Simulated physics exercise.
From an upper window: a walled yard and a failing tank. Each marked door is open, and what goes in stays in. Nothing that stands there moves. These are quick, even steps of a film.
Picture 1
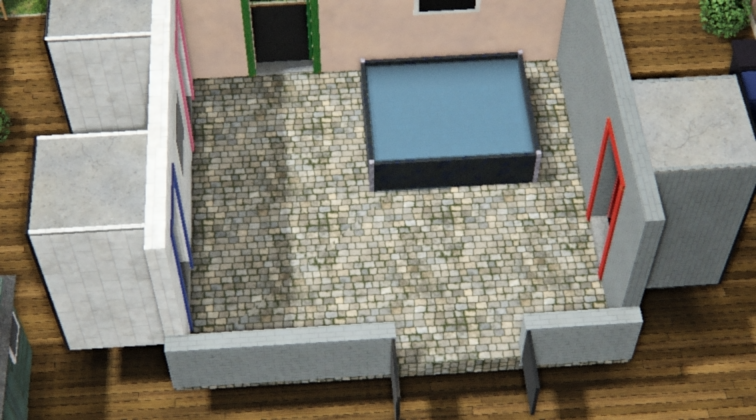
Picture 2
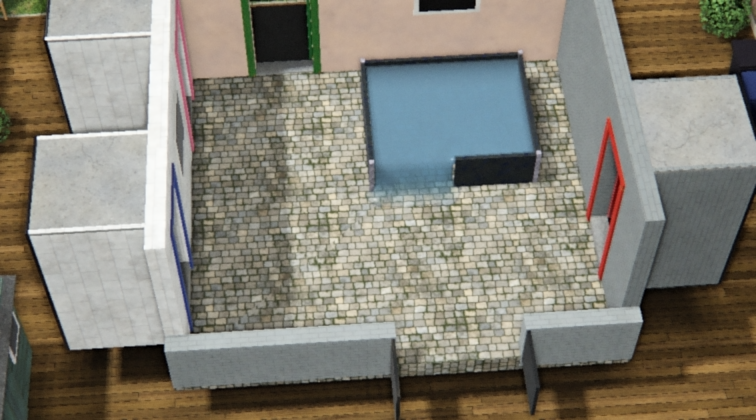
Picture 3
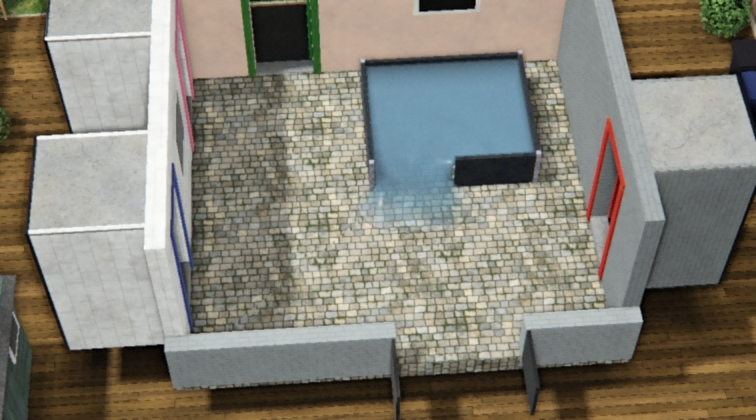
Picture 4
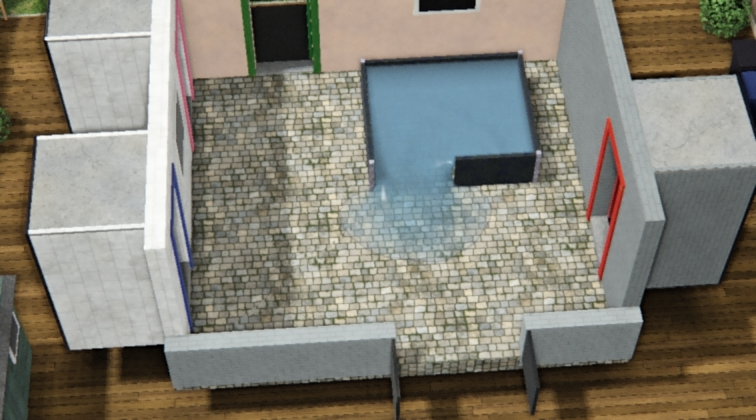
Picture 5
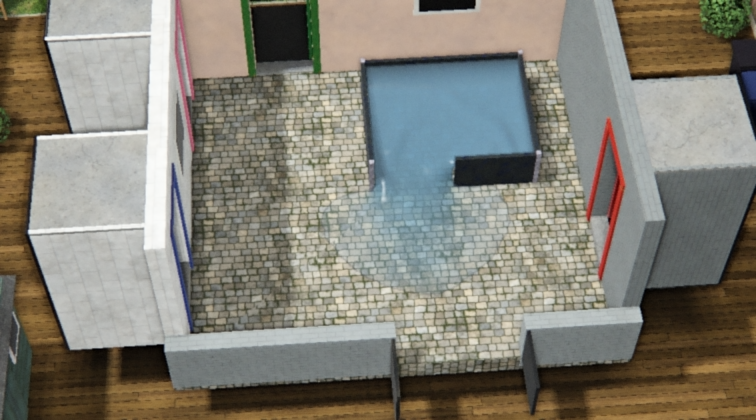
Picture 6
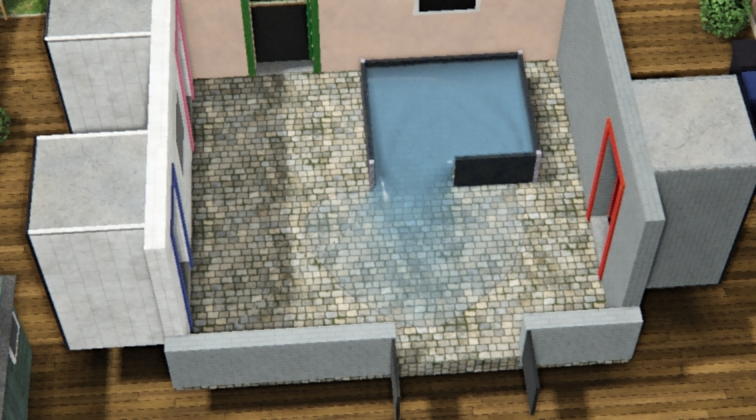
In a walled, stone-paved yard, the left part of a blue tank's front side gave way, and water poured out through the gap and spread across the paving toward the opening in the front wall.
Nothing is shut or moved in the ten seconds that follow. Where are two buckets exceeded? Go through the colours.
The blue door holds within the limit; the green door floods; the red door holds within the limit; the pink door holds within the limit.
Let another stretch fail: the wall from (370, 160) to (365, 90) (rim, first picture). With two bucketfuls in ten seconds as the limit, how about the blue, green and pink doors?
Then: Blue door lets less in; green door is over; pink door lets more in.
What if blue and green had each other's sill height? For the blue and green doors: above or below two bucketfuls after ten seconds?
The blue one floods, the green one lets less in.
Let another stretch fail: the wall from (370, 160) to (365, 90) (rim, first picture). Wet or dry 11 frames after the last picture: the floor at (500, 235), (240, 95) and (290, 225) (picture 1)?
As listed: Dry, under water, awash.
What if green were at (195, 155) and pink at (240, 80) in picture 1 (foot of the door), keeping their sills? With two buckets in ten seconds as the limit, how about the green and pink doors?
My reading: Green takes less; pink holds.
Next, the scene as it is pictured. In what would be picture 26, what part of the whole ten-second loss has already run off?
Near 45 in a hundred.
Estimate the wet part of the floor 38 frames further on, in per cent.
Close to 90 %.
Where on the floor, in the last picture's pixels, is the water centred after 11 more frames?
Close to (418, 188).
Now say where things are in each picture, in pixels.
The first picture shows still water in the tank at (448, 110).
In the second picture, water pours out at (414, 177) and has run to (373, 197).
In the third picture, the front is at (455, 222), out from the gap at (414, 179).
In the fourth picture, the front is at (446, 254), out from the gap at (414, 180).
In the fifth picture, the front is at (441, 286), out from the gap at (414, 180).
In the sixth picture, water pours out at (414, 180) and has run to (419, 321).
A moment on, water covers 35 % of the floor; the blue door not reached, the green door not reached, the red door not reached, the pink door not reached.
Next, water covers 45 % of the floor; the blue door not reached, the green door not reached, the red door wet at the sill, nothing in, the pink door not reached.
Then, water covers 50 % of the floor; the blue door wet at the sill, nothing in, the green door not reached, the red door wet at the sill, nothing in, the pink door not reached.
Later, water covers 90 % of the floor; the blue door wet at the sill, nothing in, the green door under two buckets in, the red door wet at the sill, nothing in, the pink door wet at the sill, nothing in.
In the end, water covers 95 % of the floor; the blue door wet at the sill, nothing in, the green door over two buckets in, the red door wet at the sill, nothing in, the pink door wet at the sill, nothing in.
